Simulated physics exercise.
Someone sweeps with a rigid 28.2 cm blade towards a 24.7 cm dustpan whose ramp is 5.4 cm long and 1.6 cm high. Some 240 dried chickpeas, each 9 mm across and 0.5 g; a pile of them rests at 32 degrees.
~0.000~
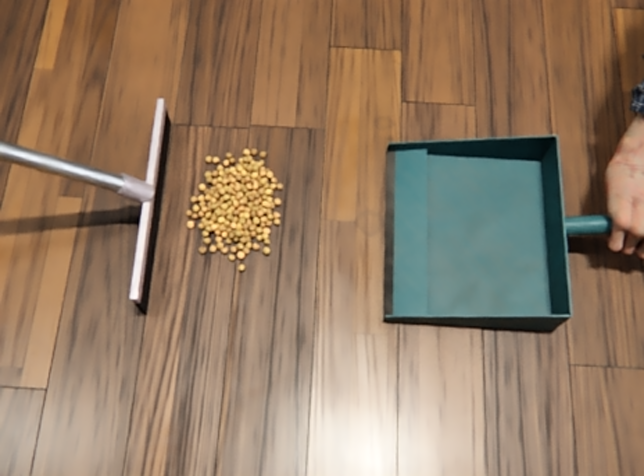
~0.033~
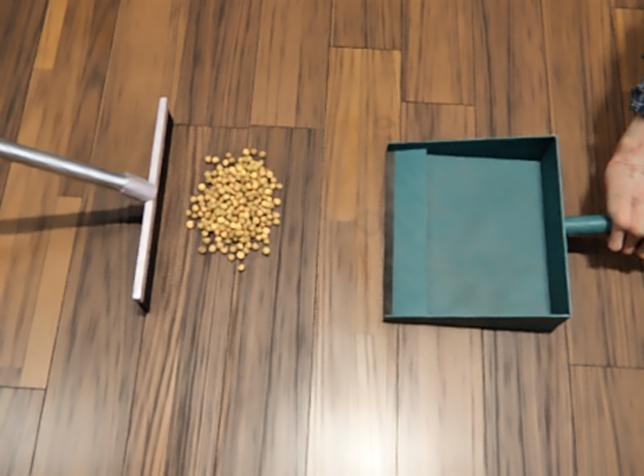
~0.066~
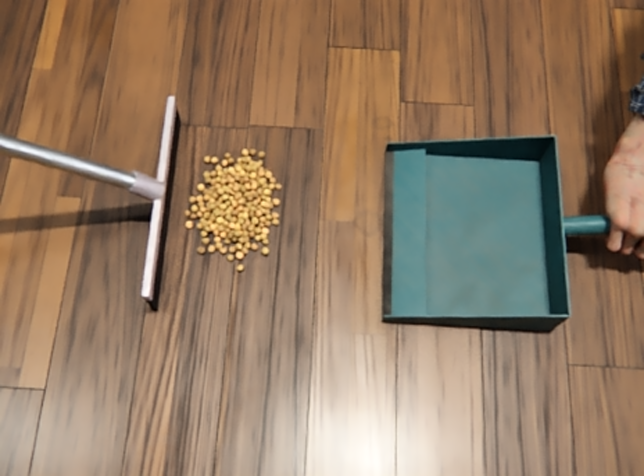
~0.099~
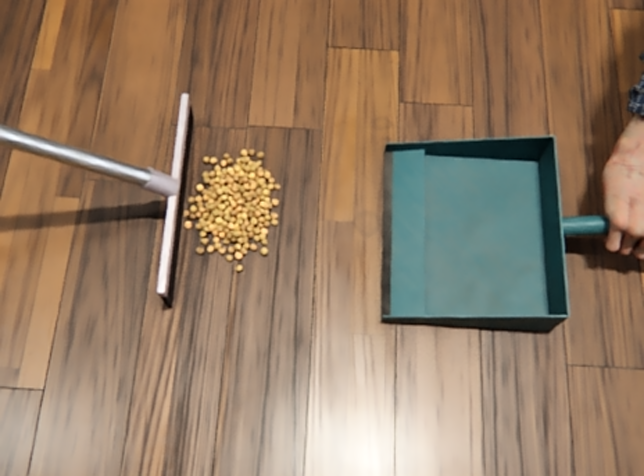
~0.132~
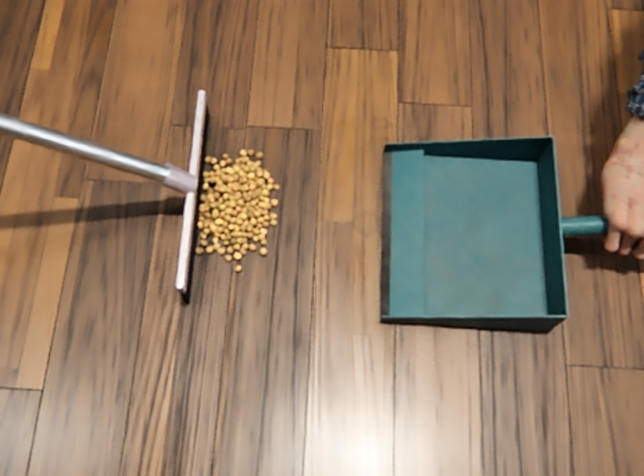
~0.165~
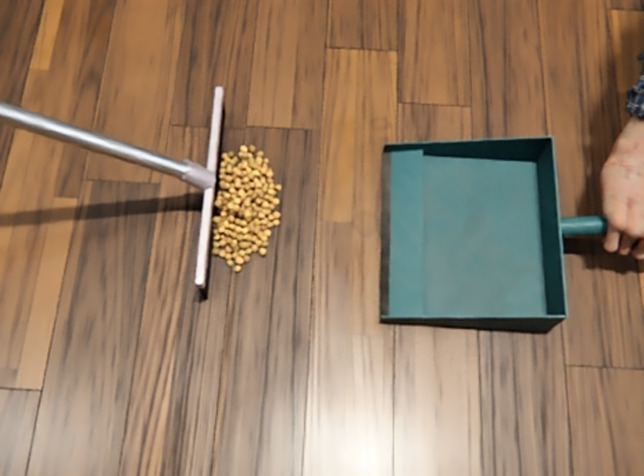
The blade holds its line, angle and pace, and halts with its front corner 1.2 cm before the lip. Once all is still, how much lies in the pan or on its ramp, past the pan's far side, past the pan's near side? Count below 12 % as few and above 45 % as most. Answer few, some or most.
Pan most, far side some, near side few.
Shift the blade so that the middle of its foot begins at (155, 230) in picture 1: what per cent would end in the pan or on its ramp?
About 55 per cent.
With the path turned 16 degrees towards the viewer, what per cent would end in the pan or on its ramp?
In that case some 70 per cent.
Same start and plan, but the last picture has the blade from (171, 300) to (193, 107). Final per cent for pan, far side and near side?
Pan 65, far 5, near 0.
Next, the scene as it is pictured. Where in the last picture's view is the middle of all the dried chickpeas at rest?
Around (407, 185).
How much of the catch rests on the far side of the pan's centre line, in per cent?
Some 80 per cent.
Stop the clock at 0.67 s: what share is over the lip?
Near 60 per cent so far.
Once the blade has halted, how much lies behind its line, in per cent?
Some 5 per cent.
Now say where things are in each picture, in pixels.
Blade from (136, 299) to (162, 106), moved 0.0 cm, 0 of the pieces shifted so far; middle of the pieces at (239, 204); pan at (481, 238), in the first picture.
Blade from (139, 298) to (165, 105), moved 0.4 cm, 0 of the pieces shifted so far; middle of the pieces at (239, 204), in the second picture.
Blade from (147, 296) to (173, 104), moved 1.6 cm, 0 of the pieces shifted so far; middle of the pieces at (238, 204), in the third picture.
Blade from (163, 293) to (186, 101), moved 3.6 cm, 0 of the pieces shifted so far; middle of the pieces at (237, 204), in the fourth picture.
Blade from (181, 288) to (203, 98), moved 6.1 cm, 50 of the pieces shifted so far; middle of the pieces at (236, 205), in the fifth picture.
Blade from (200, 284) to (220, 94), moved 8.5 cm, 229 of the pieces shifted so far; middle of the pieces at (245, 203); pan at (477, 239). Its pace works out near 0.74 m/s, heading 17 degrees away from the viewer's side, in the sixth picture.
After 0.32 s, middle of the blade 12 cm from the lip; 0 % over the lip, far side 10 %, near side 0 %.
After 0.43 s, middle of the blade 4 cm from the lip; 10 % over the lip, far side 20 %, near side 0 %.
After 0.67 s, middle of the blade 1 cm from the lip; 60 % over the lip, far side 20 %, near side 0 %.
By 1.2 s all is still; pan 55 %, far side 20 %, near side 0 %, in front of the lip or behind the blade 20 %.
